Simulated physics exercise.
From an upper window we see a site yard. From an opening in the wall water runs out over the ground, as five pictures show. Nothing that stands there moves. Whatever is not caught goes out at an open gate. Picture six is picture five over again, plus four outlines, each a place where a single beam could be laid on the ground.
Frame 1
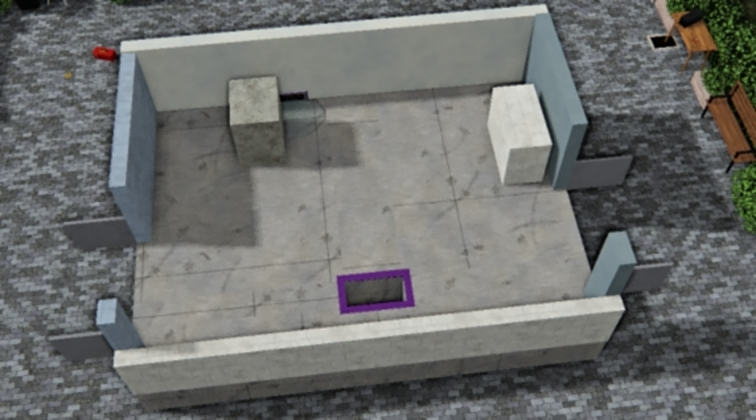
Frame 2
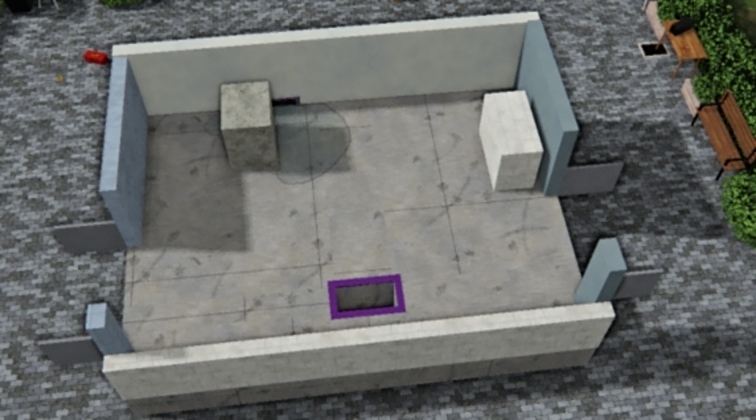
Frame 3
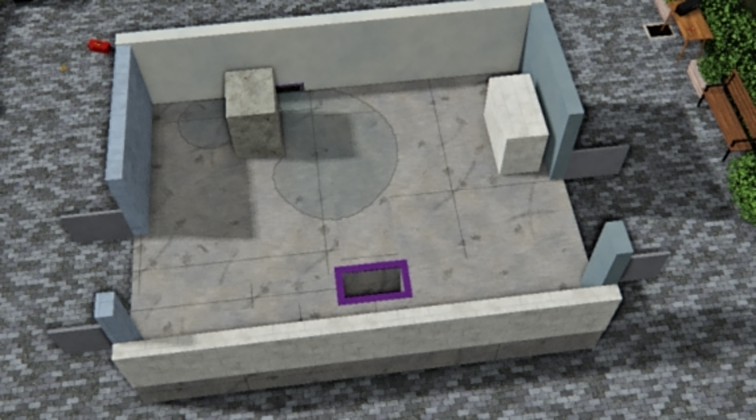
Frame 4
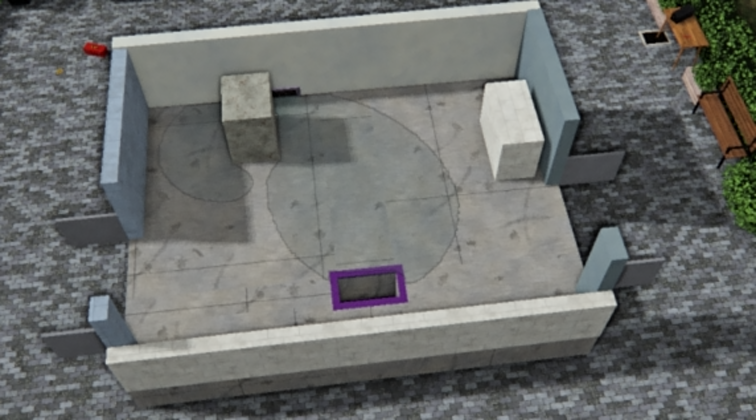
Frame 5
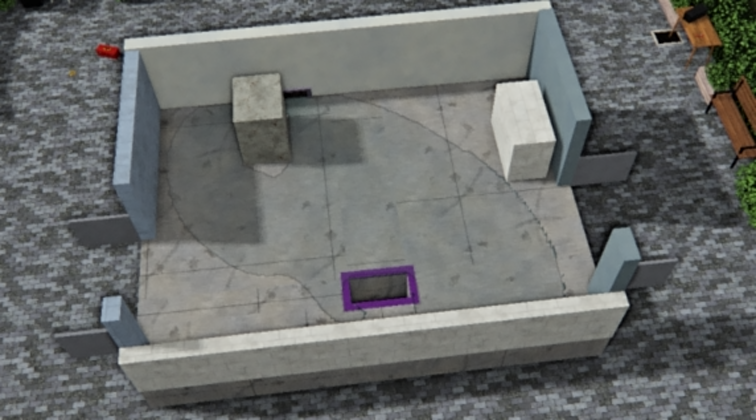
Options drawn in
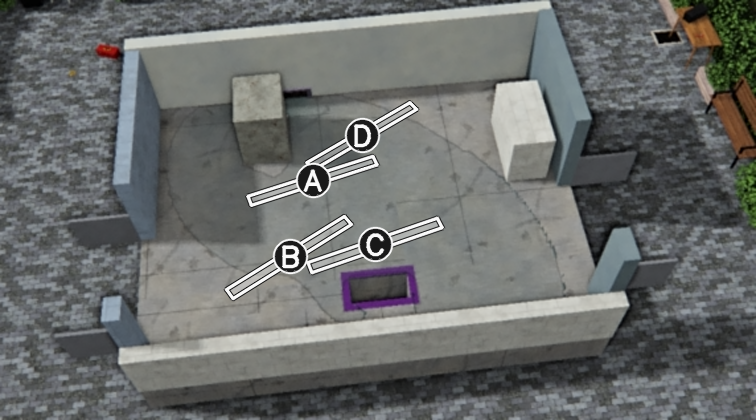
The clip shows a walled yard seen from above, where a damp patch appears beside a stone block near the back wall, spreads around the block and across the paving, and reaches the purple-framed gully near the front wall.
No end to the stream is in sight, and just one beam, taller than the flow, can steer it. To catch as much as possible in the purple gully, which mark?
D works best here.
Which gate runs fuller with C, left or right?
The right one.
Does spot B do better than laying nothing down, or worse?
It is worse.
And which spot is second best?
B it is.
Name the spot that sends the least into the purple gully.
It is C.
On the marked copy, A from (249, 200) to (374, 160); B from (229, 294) to (347, 220); C from (309, 267) to (439, 222); D from (310, 166) to (413, 106).
Choosing A, about 10 % of the stream goes into the purple gully, about 89 % out by the gates.
Choosing B, about 16 % of the stream goes into the purple gully, about 83 % out by the gates.
Choosing C, about 4 % of the stream goes into the purple gully, about 94 % out by the gates.
Choosing D, about 28 % of the stream goes into the purple gully, about 70 % out by the gates.
